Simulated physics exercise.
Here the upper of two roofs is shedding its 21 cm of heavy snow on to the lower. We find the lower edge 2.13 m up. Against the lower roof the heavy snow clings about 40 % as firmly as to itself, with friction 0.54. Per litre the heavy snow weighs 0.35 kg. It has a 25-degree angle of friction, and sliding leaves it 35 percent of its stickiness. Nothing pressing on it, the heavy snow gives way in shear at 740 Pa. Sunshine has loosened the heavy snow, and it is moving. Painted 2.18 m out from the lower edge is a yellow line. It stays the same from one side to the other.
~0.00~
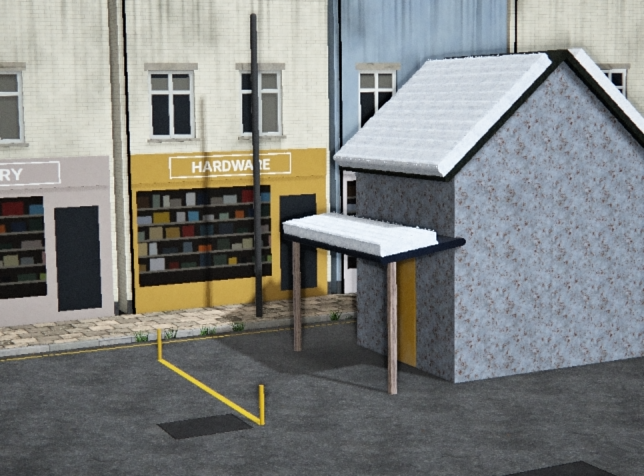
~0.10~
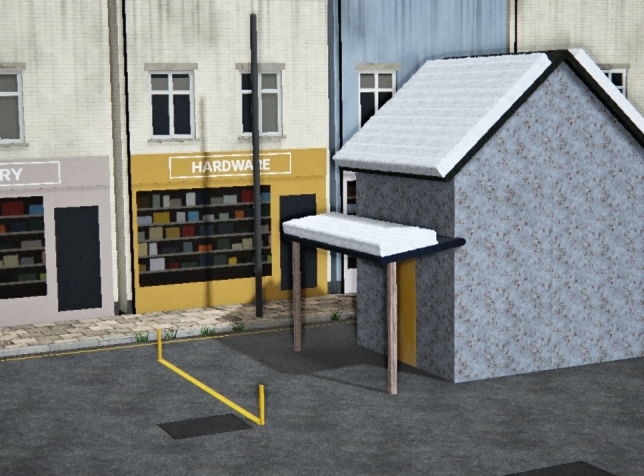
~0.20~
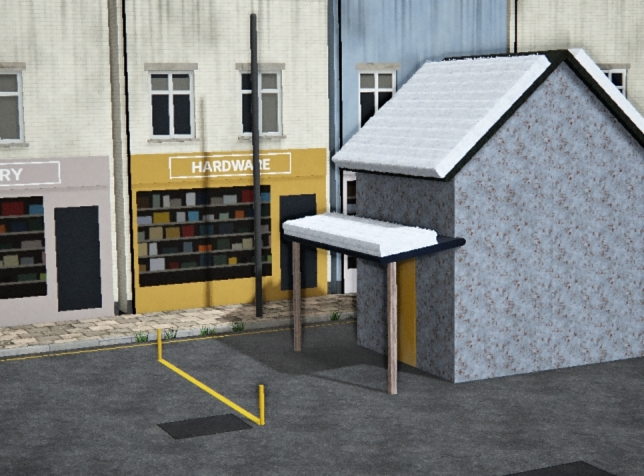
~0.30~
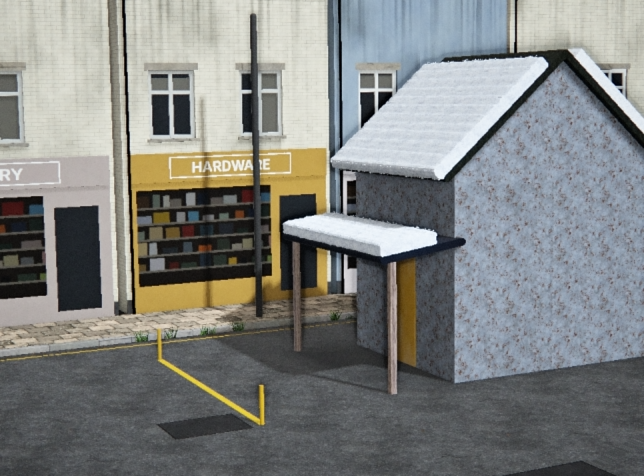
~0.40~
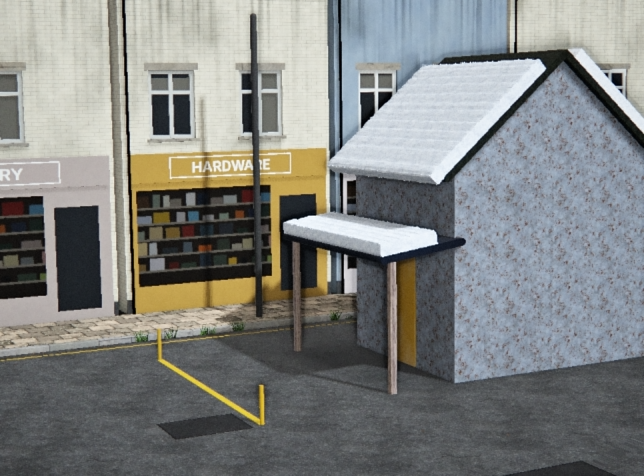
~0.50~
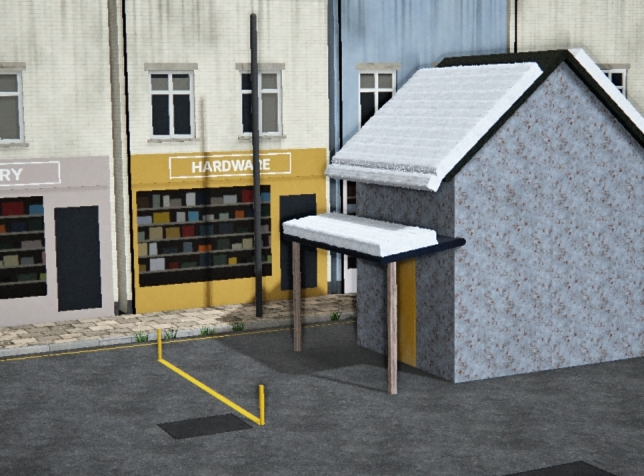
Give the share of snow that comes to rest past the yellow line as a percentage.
Roughly 2 percent.
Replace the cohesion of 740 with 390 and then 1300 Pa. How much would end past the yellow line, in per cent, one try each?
Respectively 16 % and 0 %.
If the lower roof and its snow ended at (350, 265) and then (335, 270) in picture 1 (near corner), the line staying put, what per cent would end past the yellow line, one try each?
Try 1: 0 %; try 2: 0 %.
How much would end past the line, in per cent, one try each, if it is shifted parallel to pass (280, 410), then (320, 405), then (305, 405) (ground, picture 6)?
About 10 %, 30 %, 20 %.
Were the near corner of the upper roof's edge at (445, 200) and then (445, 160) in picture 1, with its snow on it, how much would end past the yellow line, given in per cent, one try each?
First try 0 %, second try 16 %.
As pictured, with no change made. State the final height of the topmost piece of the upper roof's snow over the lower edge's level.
About 0.6 m above the lower edge.
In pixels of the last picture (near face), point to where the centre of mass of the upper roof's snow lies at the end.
Near (341, 347).
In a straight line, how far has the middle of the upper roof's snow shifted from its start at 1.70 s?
Straight-line shift: Roughly 2.6 m.
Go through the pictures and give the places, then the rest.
The first frame shows leading edge of the heavy snow at (443, 168).
The second frame shows leading edge of the heavy snow at (442, 169), its middle shifted 9 mm.
The third frame shows leading edge of the heavy snow at (441, 170), its middle shifted 3.6 cm, 1 % of it past the upper edge, in one piece.
The fourth frame shows leading edge of the heavy snow at (439, 172), its middle shifted 8.2 cm, 3 % of it past the upper edge, in one piece.
The fifth frame shows leading edge of the heavy snow at (436, 168), its middle shifted 15 cm, 6 % of it past the upper edge, in one piece.
The sixth frame shows leading edge of the heavy snow at (432, 178), its middle shifted 24 cm, 10 % of it past the upper edge, cracking.
After 1.05 s, none is below the lower edge and 0 % is past the line.
After 1.70 s, none is below the lower edge and 0 % is past the line.
After 2.35 s, 51 % is below the lower edge and 0 % is past the line.
After 3.00 s, 57 % is below the lower edge and 2 % is past the line.
After 3.40 s, at the end, 57 % is below the lower edge and 2 % is past the line.
